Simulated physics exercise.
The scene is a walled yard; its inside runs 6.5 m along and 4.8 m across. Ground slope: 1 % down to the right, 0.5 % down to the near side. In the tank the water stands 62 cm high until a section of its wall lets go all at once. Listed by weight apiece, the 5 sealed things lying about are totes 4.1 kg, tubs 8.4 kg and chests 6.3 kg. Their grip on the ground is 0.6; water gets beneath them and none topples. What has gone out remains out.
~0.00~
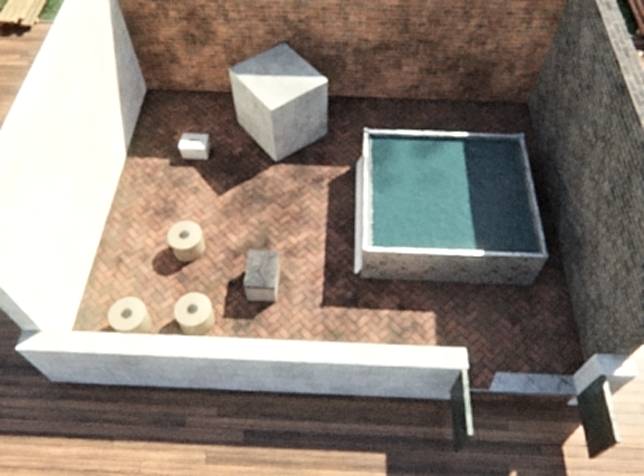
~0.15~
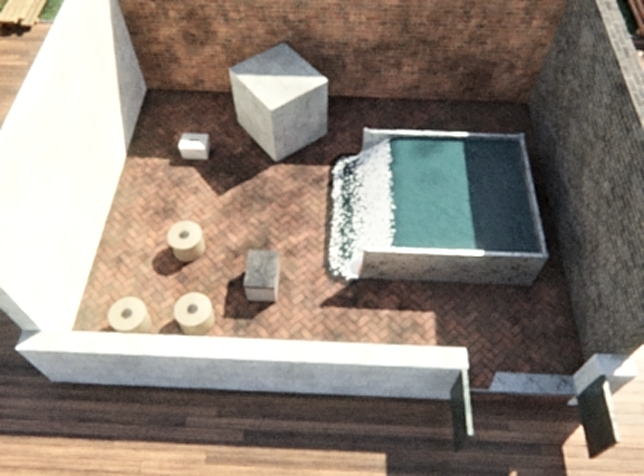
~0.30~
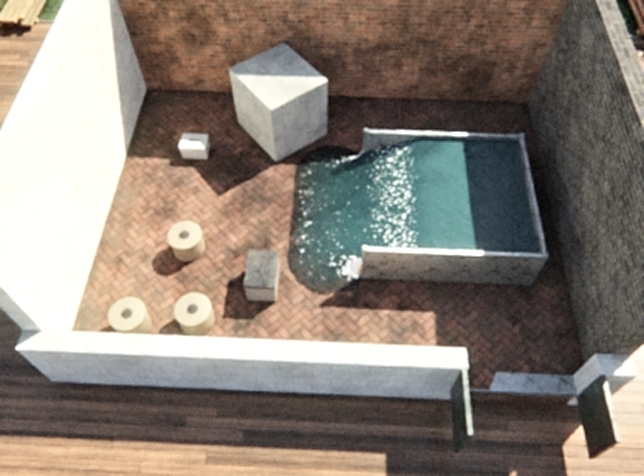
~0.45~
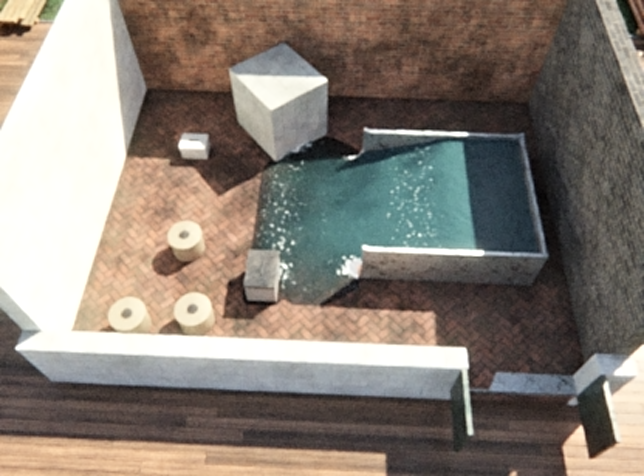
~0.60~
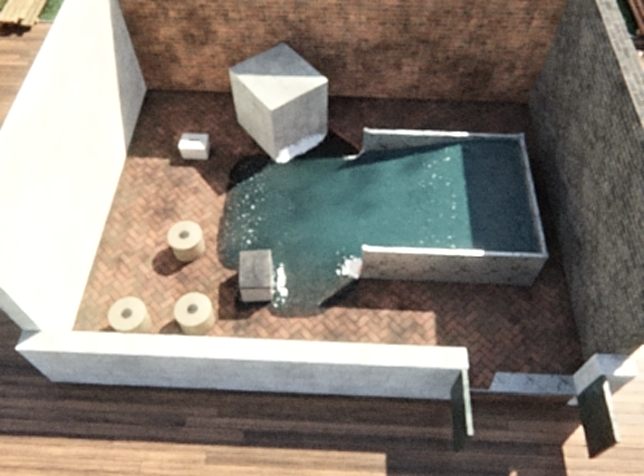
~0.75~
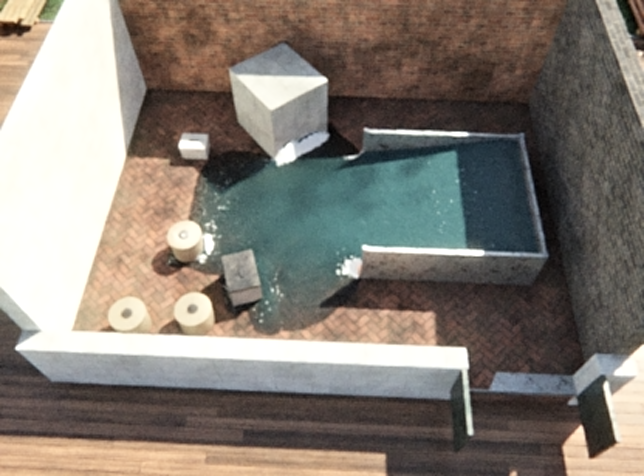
Water pouring from the open left side of a raised pool, spreading across a walled brick yard and shifting a small grey block.
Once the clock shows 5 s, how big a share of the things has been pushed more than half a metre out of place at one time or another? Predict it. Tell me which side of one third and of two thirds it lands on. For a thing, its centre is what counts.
It lands at or above two thirds.
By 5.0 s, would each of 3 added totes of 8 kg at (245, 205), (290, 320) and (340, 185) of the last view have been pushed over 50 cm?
Going through them in turn, I'd say beyond, beyond and beyond.
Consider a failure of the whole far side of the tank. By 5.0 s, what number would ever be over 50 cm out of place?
Result: 1.
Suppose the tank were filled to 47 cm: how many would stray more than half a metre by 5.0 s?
You'd get 5 in that case.
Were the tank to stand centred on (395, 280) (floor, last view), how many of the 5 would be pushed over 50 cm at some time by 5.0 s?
The count would be 5.
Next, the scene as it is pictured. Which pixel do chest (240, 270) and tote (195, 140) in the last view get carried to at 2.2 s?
First near (110, 285), second near (147, 101).
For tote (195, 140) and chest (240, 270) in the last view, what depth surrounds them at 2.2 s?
Around 10 cm and 13 cm.
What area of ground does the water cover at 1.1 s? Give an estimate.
About 15 m2.
After 1.1 s 1 of 5 are over 50 cm from their spots; 0 afloat.
After 2.2 s 5 of 5 are over 50 cm from their spots; 5 afloat.
After 3.5 s 3 of 5 are over 50 cm from their spots; 5 afloat.
After 5.0 s 5 of 5 are over 50 cm from their spots, and 5 have been at some point; 5 afloat.
